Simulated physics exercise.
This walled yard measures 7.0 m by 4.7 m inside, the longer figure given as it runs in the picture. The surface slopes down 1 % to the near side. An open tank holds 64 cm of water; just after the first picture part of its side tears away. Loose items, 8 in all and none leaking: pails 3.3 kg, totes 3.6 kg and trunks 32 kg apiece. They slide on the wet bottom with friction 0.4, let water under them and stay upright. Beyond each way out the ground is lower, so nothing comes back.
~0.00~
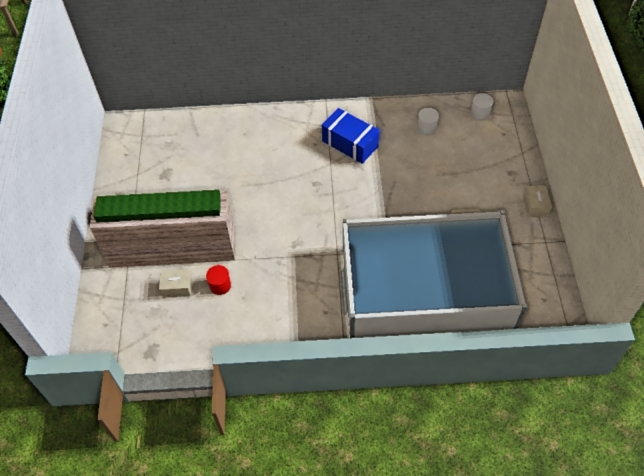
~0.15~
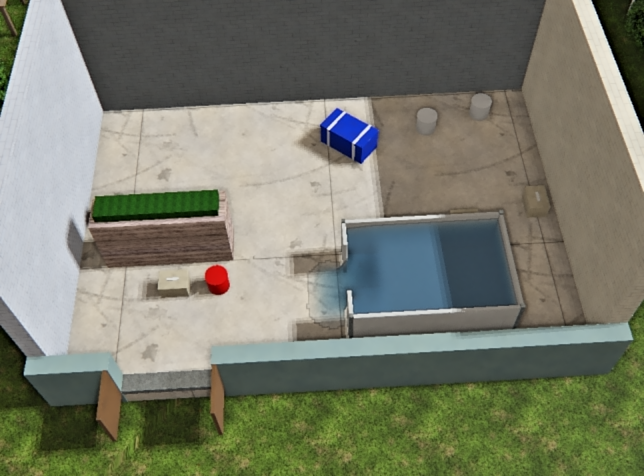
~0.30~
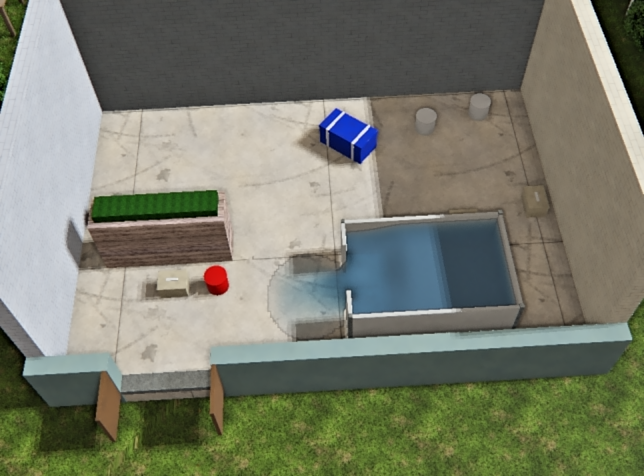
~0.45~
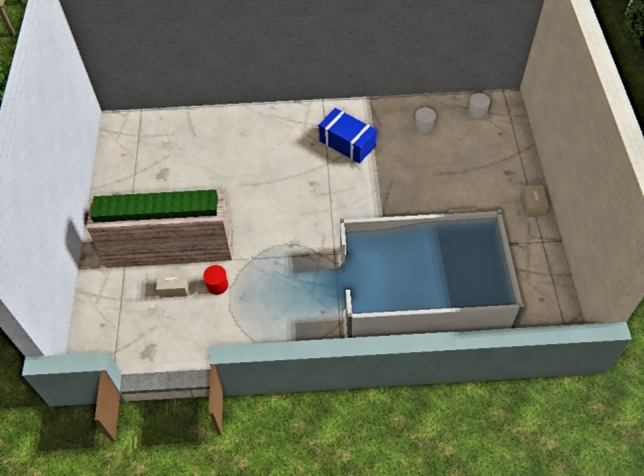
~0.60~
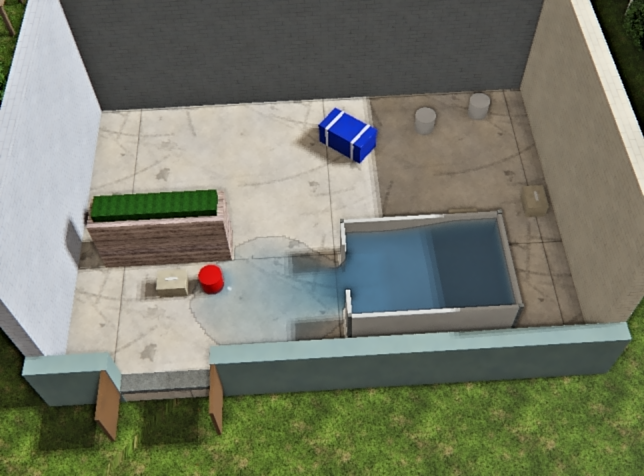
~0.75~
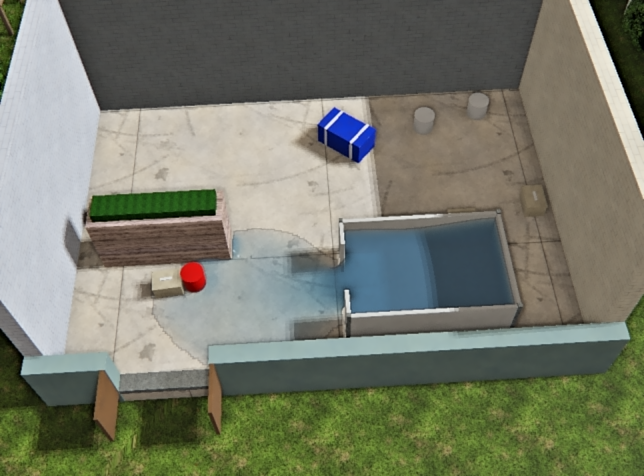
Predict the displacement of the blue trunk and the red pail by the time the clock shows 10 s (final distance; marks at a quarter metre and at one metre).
The blue trunk barely shifts; the red pail ends far away.
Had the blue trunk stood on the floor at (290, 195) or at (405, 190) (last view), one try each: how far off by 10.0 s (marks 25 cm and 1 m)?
In turn: It stays put; it barely shifts.
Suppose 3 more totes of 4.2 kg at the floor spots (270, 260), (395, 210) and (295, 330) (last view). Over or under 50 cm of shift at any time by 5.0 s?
In turn: Over, short of it, past it.
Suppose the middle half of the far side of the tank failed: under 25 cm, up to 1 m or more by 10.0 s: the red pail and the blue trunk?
In that case the red pail stays put, the blue trunk gets carried off.
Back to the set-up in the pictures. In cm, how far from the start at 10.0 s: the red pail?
About 250 cm.
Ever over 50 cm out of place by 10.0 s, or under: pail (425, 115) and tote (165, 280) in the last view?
In that order: Less, past it.
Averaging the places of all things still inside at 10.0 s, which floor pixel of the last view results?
Around (386, 156).
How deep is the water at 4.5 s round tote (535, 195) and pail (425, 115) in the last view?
Roughly 0 and 0 cm.
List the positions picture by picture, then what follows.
In the first frame, the blue trunk at (351, 127), on the bottom; the red pail at (218, 275), on the bottom; water covers 3.1 m2; 0 of 8 have shifted.
In the second frame, the blue trunk at (349, 127), on the bottom; the red pail at (216, 275) rests on the ground; water covers 3.5 m2; 0 of 8 have shifted.
In the third frame, the blue trunk at (348, 127), on the bottom; the red pail at (215, 275) rests on the ground; water covers 4.2 m2; 0 of 8 have shifted.
In the fourth frame, the blue trunk at (348, 127) rests on the ground; the red pail at (215, 275), on the bottom; 5.0 m2 under water; 0 of 8 have shifted.
In the fifth frame, the blue trunk at (348, 127) rests on the ground; the red pail at (210, 274), on the bottom, 7 cm from its start; 6.0 m2 under water; 1 of 8 have shifted.
In the sixth frame, the blue trunk at (347, 127), on the bottom; the red pail at (192, 272) rests on the ground, 30 cm from its start; water covers 6.9 m2; 2 of 8 have shifted.
After 2.0 s the blue trunk is near (347, 127), 0.0 m from its start, aground; the red pail is near (106, 284), 1.4 m from its start, afloat; 0 of 8 are out; 2 afloat.
After 4.5 s the blue trunk is near (347, 127), 0.0 m from its start, aground; the red pail is near (99, 203), 2.2 m from its start, aground; 0 of 8 are out; 2 afloat.
After 7.0 s the blue trunk is near (347, 127), 0.0 m from its start, aground; the red pail is near (133, 157), 2.5 m from its start, afloat; 1 of 8 are out; 2 afloat.
After 10.0 s the blue trunk is near (347, 127), 0.0 m from its start, aground; the red pail is near (143, 160), 2.4 m from its start, aground; 1 of 8 are out; 1 afloat.
